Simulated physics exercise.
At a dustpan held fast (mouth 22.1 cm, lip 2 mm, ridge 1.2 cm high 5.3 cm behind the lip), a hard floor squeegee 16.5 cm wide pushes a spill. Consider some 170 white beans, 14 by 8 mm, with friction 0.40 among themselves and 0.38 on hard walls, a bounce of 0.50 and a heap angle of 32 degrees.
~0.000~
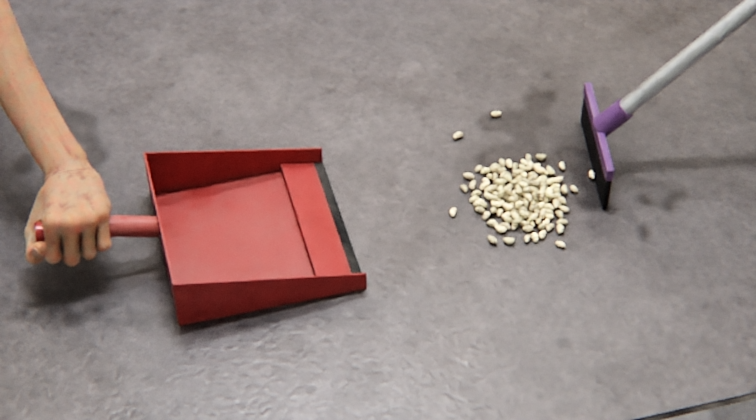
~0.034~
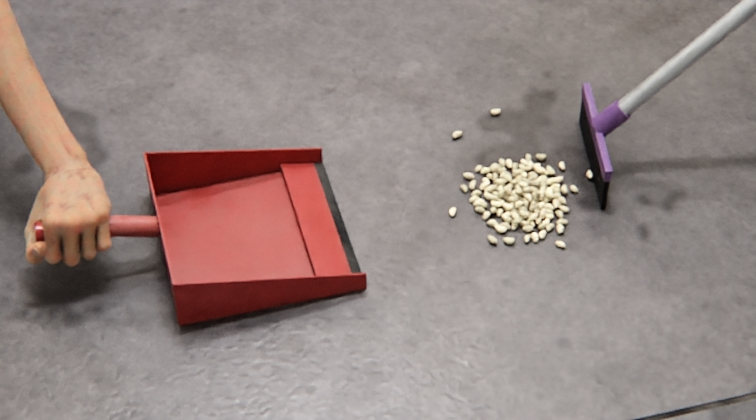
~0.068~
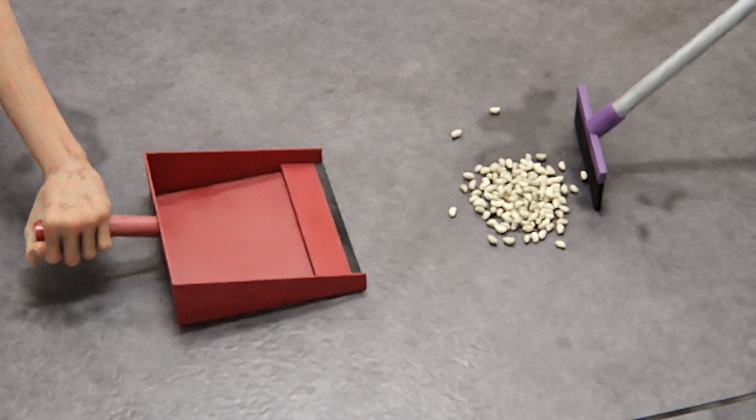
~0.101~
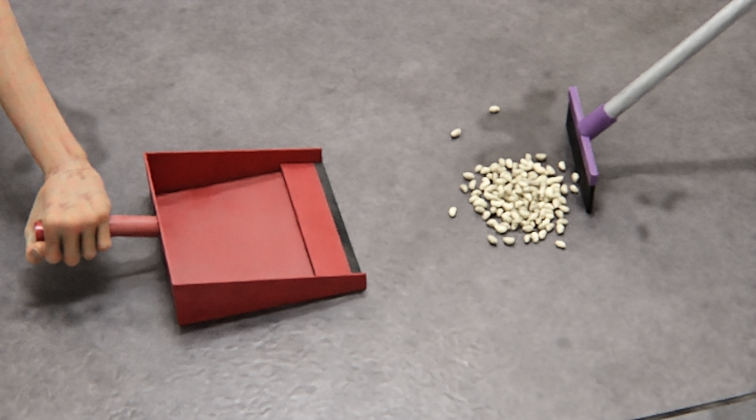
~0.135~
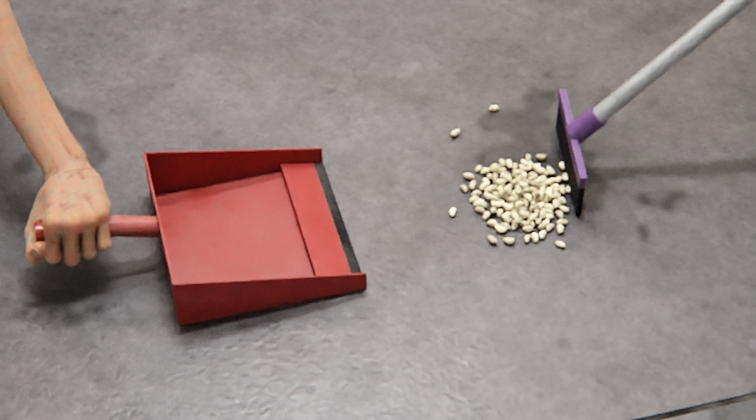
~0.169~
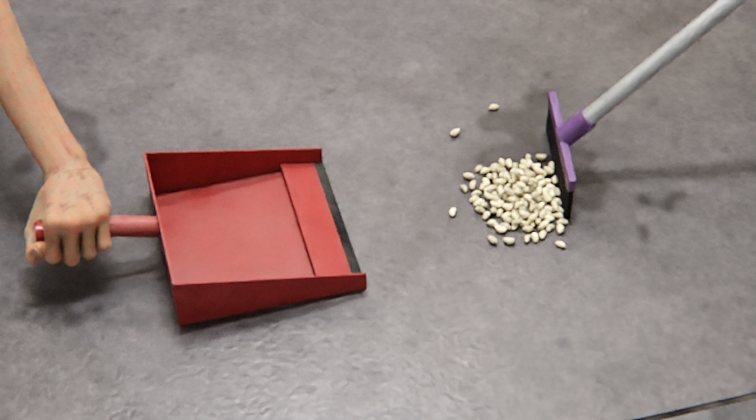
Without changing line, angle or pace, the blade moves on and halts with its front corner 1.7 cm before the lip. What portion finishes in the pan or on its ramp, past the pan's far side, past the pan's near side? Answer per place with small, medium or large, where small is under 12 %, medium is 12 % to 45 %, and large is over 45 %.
Pan medium, far side small, near side small.
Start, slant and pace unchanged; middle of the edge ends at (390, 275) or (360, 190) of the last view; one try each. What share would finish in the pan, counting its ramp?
Close to 5 and 25 in a hundred, in that order.
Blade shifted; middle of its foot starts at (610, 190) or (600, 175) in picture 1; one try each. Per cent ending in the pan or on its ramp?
Around 20 percent, then around 20 percent.
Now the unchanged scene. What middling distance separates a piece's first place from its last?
It comes to some 22 cm.
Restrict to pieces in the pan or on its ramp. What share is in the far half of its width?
Around 20 in a hundred.
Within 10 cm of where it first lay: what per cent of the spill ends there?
I'd guess some 15 per cent.
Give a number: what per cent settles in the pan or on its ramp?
Around 25 in a hundred.
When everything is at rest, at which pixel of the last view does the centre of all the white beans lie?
I'd say roughly (356, 227).
After 0.46 s, middle of the blade 16 cm from the lip; 0 % over the lip, far side 0 %, near side 0 %.
Then, at 0.65 s, middle of the blade 8 cm from the lip; 0 % over the lip, far side 5 %, near side 0 %.
After 0.96 s, middle of the blade 3 cm from the lip; 25 % over the lip, far side 5 %, near side 5 %.
By 1.8 s all is still; pan 25 %, far side 5 %, near side 5 %, in front of the lip or behind the blade 70 %.
